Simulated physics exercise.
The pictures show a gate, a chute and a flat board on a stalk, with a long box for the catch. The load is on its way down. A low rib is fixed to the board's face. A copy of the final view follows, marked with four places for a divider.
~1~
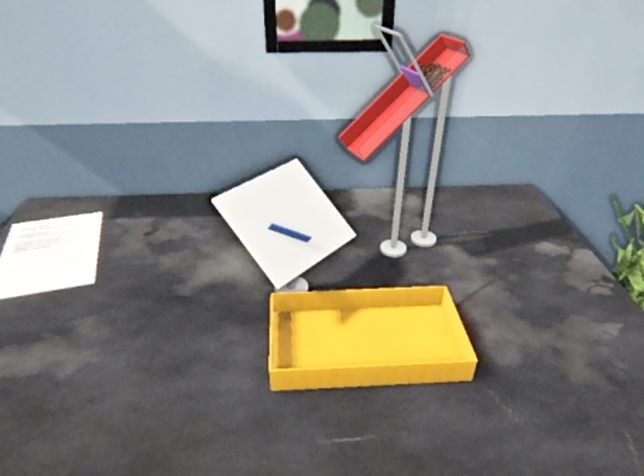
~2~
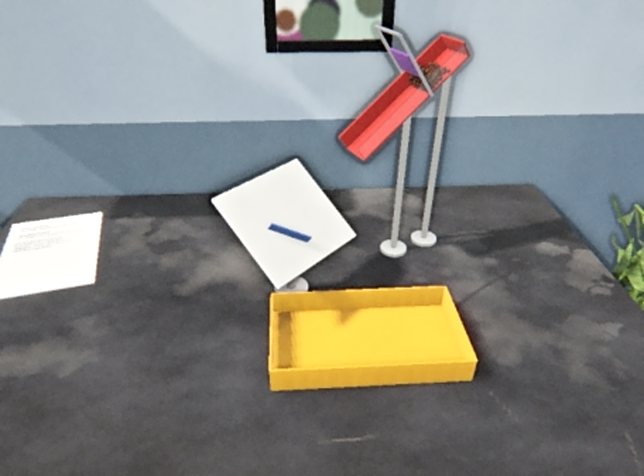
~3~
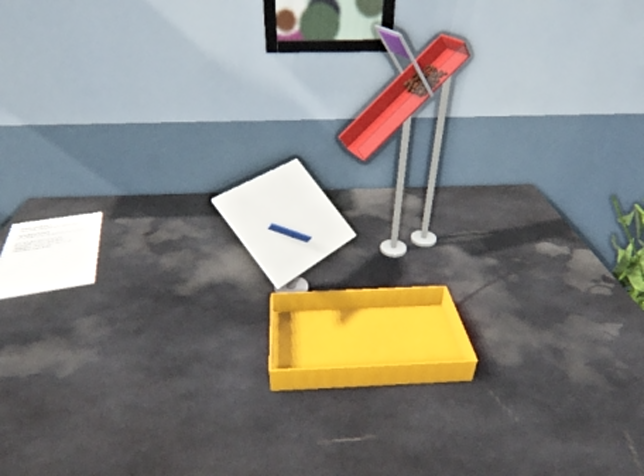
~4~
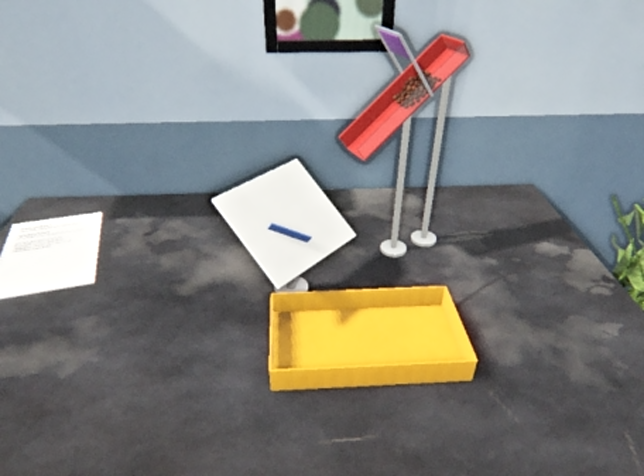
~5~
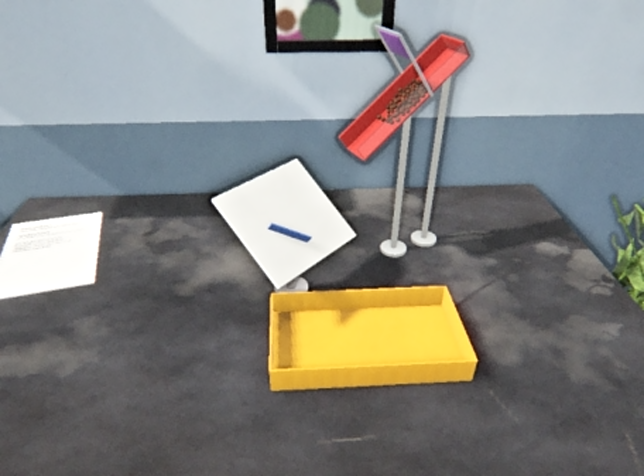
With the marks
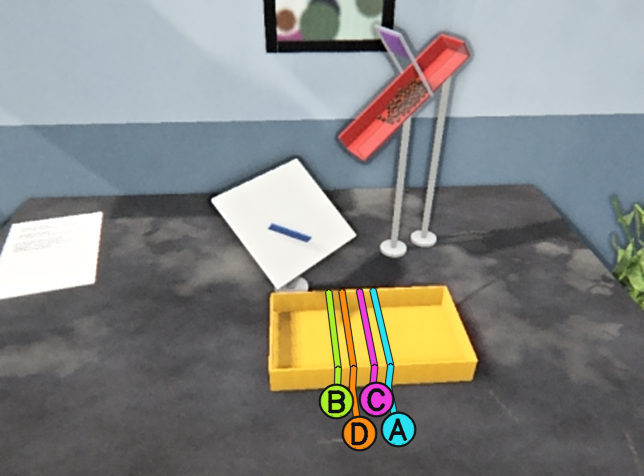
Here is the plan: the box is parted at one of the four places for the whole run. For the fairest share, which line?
Choose D.
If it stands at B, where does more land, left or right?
Right.
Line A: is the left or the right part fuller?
More lands on the left.
On the marked copy, line A crosses the front rim at (390, 365); line B crosses the front rim at (337, 367); line C crosses the front rim at (374, 365); line D crosses the front rim at (353, 367).
If A is chosen, of what is caught, all but a few on the left of the divider, a small share on the right.
If B is chosen, of what is caught, a small share on the left of the divider, the bulk on the right.
If C is chosen, of what is caught, the bulk on the left of the divider, a small share on the right.
If D is chosen, of what is caught, close to half on the left of the divider, close to half on the right.
